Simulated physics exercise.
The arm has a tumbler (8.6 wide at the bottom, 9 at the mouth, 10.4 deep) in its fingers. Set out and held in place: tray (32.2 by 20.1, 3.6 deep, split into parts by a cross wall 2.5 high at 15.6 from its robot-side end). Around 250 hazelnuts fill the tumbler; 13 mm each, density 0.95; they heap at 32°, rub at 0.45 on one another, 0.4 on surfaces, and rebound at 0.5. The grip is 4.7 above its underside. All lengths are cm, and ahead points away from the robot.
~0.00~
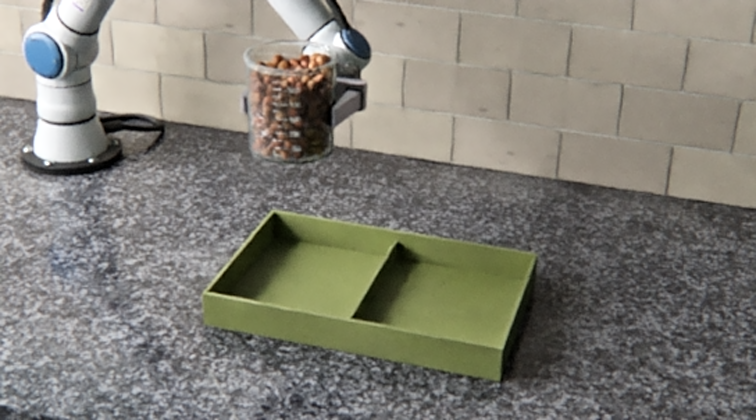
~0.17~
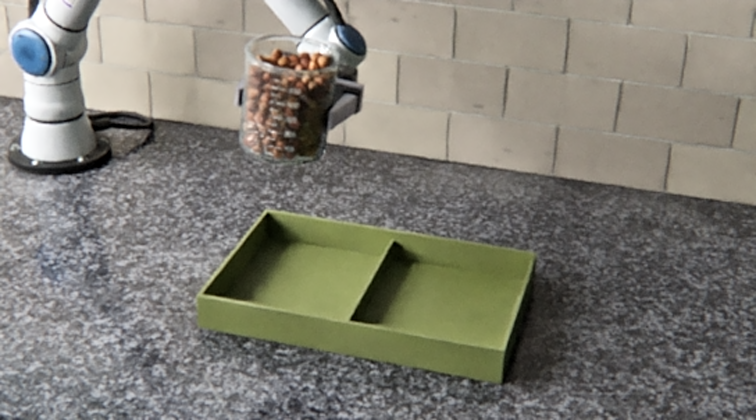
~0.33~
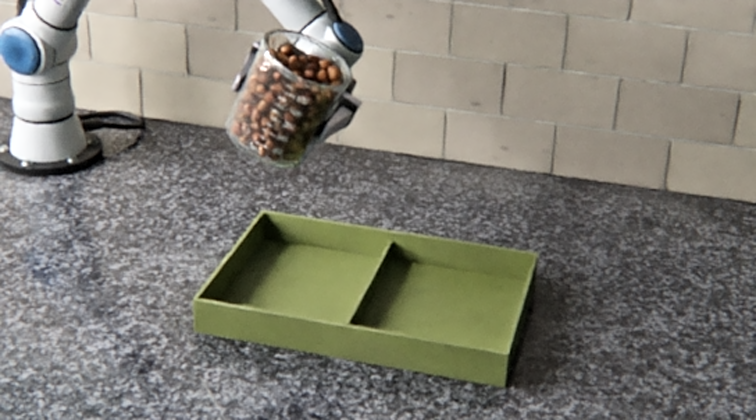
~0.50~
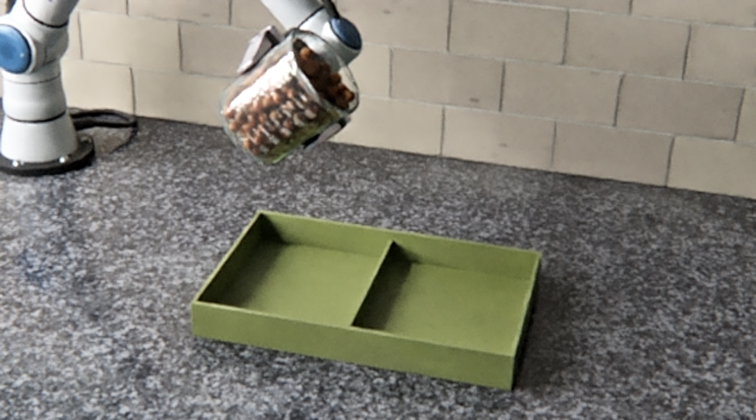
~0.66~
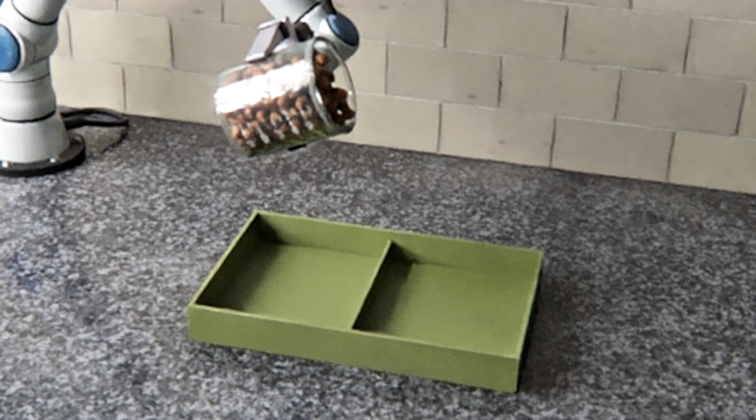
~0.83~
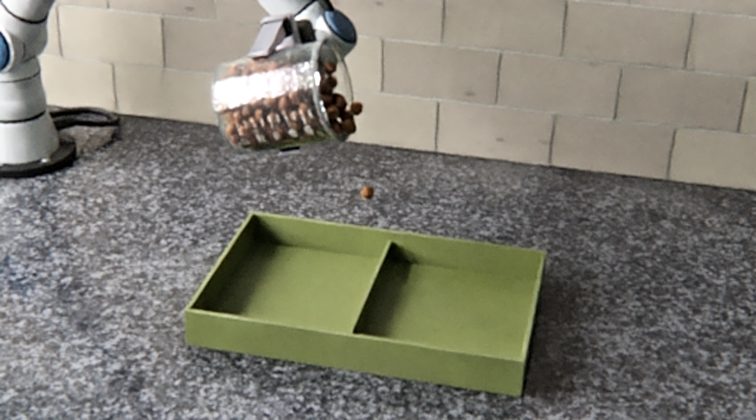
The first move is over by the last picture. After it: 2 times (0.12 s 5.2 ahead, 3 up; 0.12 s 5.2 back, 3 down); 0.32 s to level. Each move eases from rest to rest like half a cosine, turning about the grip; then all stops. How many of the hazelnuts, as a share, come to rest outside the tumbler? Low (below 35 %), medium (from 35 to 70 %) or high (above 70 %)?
Outside the tumbler the share is high, above 70 %.
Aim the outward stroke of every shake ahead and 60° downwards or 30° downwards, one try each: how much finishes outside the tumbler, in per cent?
About 25 and 40 per cent.
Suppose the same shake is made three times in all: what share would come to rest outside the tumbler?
It would be near 95 per cent.
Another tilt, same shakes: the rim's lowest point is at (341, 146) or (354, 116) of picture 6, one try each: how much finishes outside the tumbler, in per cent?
About 100 and 65 per cent.
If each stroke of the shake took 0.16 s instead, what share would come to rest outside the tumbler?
Then about 65 per cent.
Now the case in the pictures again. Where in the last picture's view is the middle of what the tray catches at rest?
At about (463, 320).
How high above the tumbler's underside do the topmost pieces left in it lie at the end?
Roughly 3.5 cm.
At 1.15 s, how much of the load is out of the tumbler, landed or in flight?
Near 75 per cent so far.
By 1.15 s, tilted 73° forward, highest piece 25 above the table; 62 in the tumbler, 31 in the far-side part, 157 in flight or on a rim.
By 1.47 s, tilted 37° forward, highest piece 25 above the table; 192 in the far-side part, 28 in the tumbler, 16 on the table or floor, 11 in the robot-side part, 3 in flight or on a rim.
By 1.83 s, level, highest piece 21 above the table; 191 in the far-side part, 28 in the tumbler, 20 on the table or floor, 11 in the robot-side part.
By 2.88 s, level, highest piece 21 above the table; 191 in the far-side part, 28 in the tumbler, 20 on the table or floor, 11 in the robot-side part.
Final count, 191 in the far-side part, 28 in the tumbler, 20 on the table or floor, 11 in the robot-side part. That is 89 % outside the tumbler.
